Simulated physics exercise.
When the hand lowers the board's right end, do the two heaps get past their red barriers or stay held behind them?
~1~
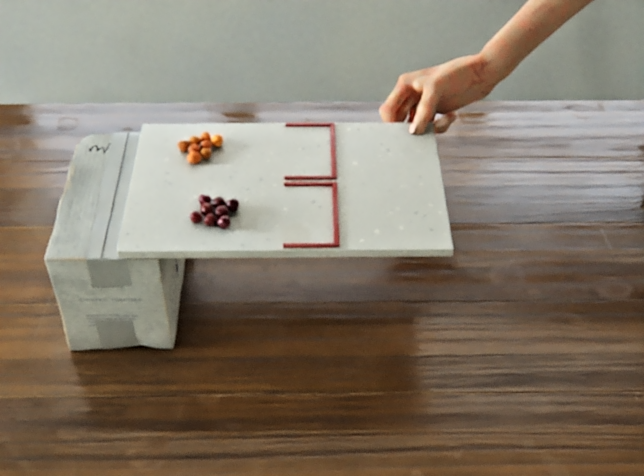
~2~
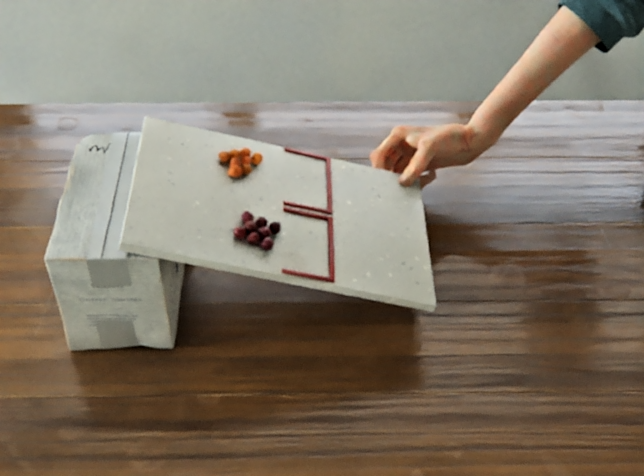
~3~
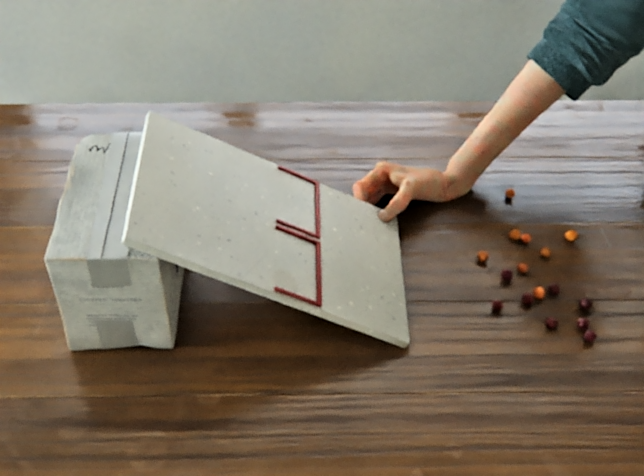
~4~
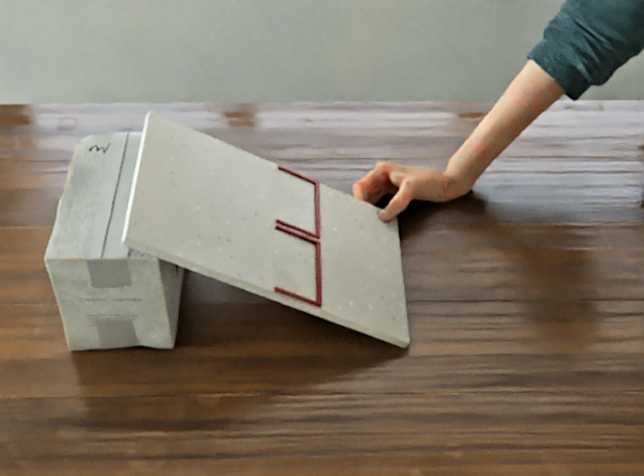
Both heaps get past their red barriers, and the orange and dark red pieces scatter across the table to the right of the board.
A pale speckled board lies level with its left end on a taped grey box, while a hand at the upper right holds its other end, seen from a still, slightly raised view of a dark wooden table. A heap of small orange things sits at the back and a heap of dark red ones nearer, each facing a thin red bracket-shaped barrier. The hand lowers the right end, and both heaps shift down the slope. As the board tilts further, both lots pass their barriers and scatter across the table to the right. Finally they are gone from view, and the hand still holds the sloping board.
